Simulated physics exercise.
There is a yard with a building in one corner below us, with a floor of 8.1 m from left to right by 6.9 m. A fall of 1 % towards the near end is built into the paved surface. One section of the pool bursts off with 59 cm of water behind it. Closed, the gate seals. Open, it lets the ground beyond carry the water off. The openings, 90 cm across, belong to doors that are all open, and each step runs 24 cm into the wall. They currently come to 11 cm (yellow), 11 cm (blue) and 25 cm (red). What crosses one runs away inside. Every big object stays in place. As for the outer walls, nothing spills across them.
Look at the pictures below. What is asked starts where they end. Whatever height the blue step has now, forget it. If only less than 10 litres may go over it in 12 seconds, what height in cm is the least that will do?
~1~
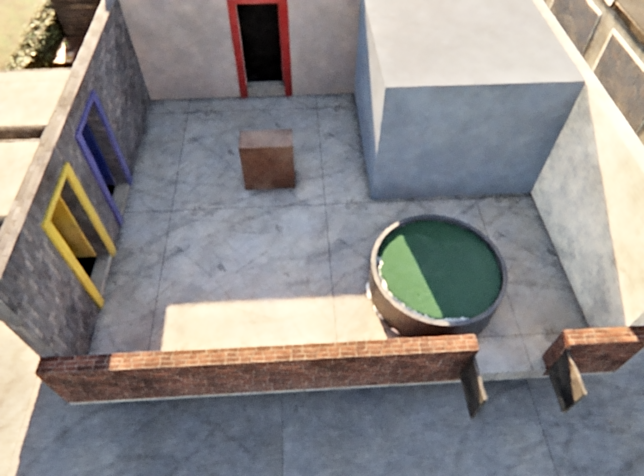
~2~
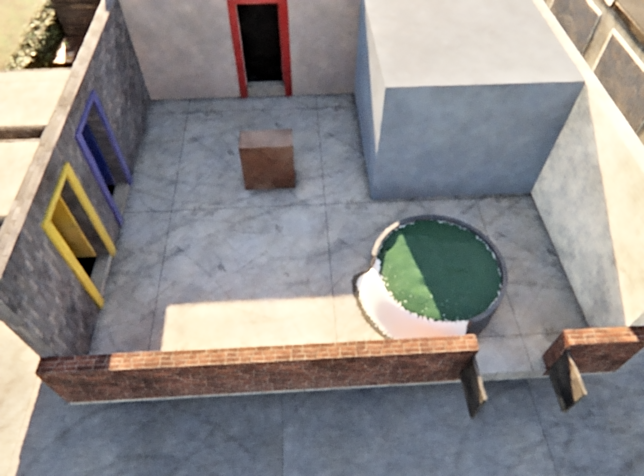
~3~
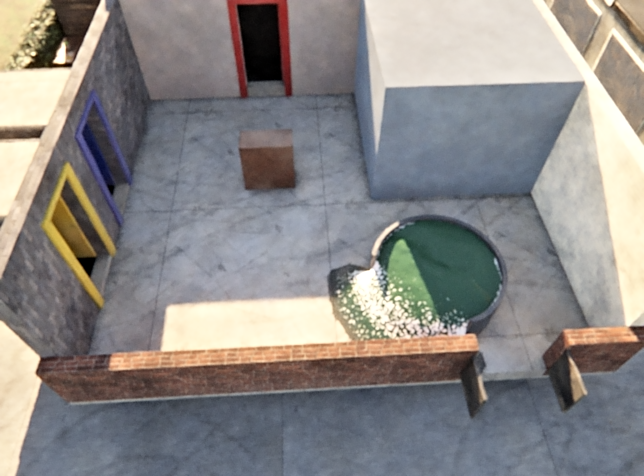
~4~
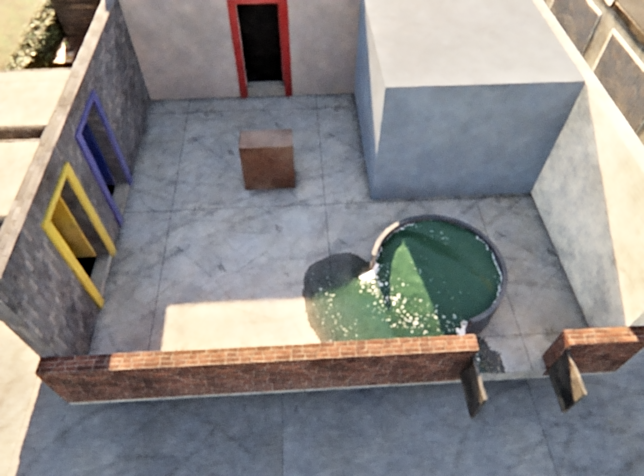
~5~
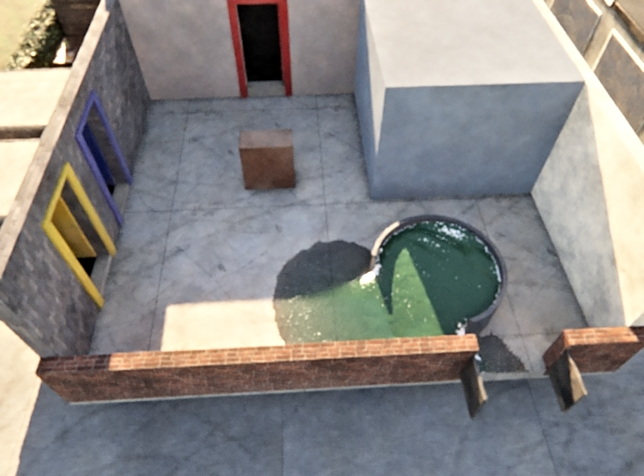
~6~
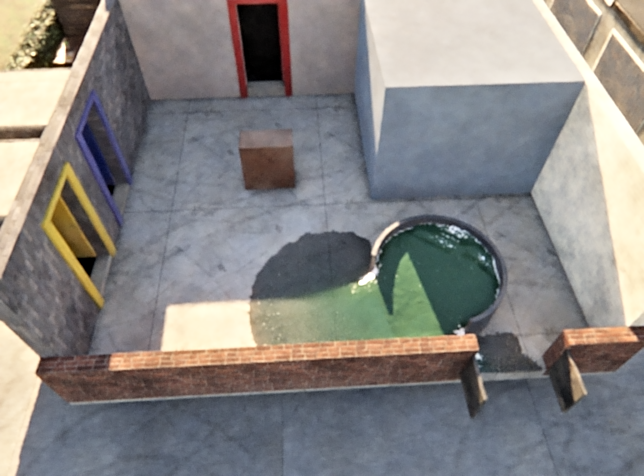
It needs to be about 6.5 cm high.
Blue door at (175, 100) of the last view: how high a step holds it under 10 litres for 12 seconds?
10.0 cm.
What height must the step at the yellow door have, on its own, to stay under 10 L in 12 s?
Door yellow, min height approx. 20 cm.
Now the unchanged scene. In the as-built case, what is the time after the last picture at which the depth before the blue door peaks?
Roughly 3.0 s.
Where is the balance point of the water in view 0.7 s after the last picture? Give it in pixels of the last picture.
Centre estimate: (378, 313) px, approximately.
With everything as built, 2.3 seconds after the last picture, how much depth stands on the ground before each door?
Door by door in cm - yellow 23, blue 4, red 0.
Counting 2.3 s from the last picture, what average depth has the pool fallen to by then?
The average depth is some 14 cm.
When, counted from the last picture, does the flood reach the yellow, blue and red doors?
The flood shows up at yellow at 1.6 s, at blue at 2.0 s, and at red at 5.0 s.
Then, 0.7 s after the last picture water covers 25 % of the floor, deepest (36 cm) near (433, 361); it has not reached the blue door.
Then, 2.3 s after the last picture water covers 40 % of the floor, deepest (30 cm) near (95, 380); 4 cm at the blue door, 0 litres in over its 11 cm step.
Then, 11.3 s after the last picture water covers 95 % of the floor, deepest (10 cm) near (381, 251); 6 cm at the blue door, 0 litres in over its 11 cm step.
At the blue door as built, the water peaked near 11 cm, 3.1 s after the last picture.
Run again over the same 12 s with other heights there, 15 litres in over 5.5 cm, 6 litres over 7.5 cm. The limit of 10 litres is kept from about 6.5 cm up.
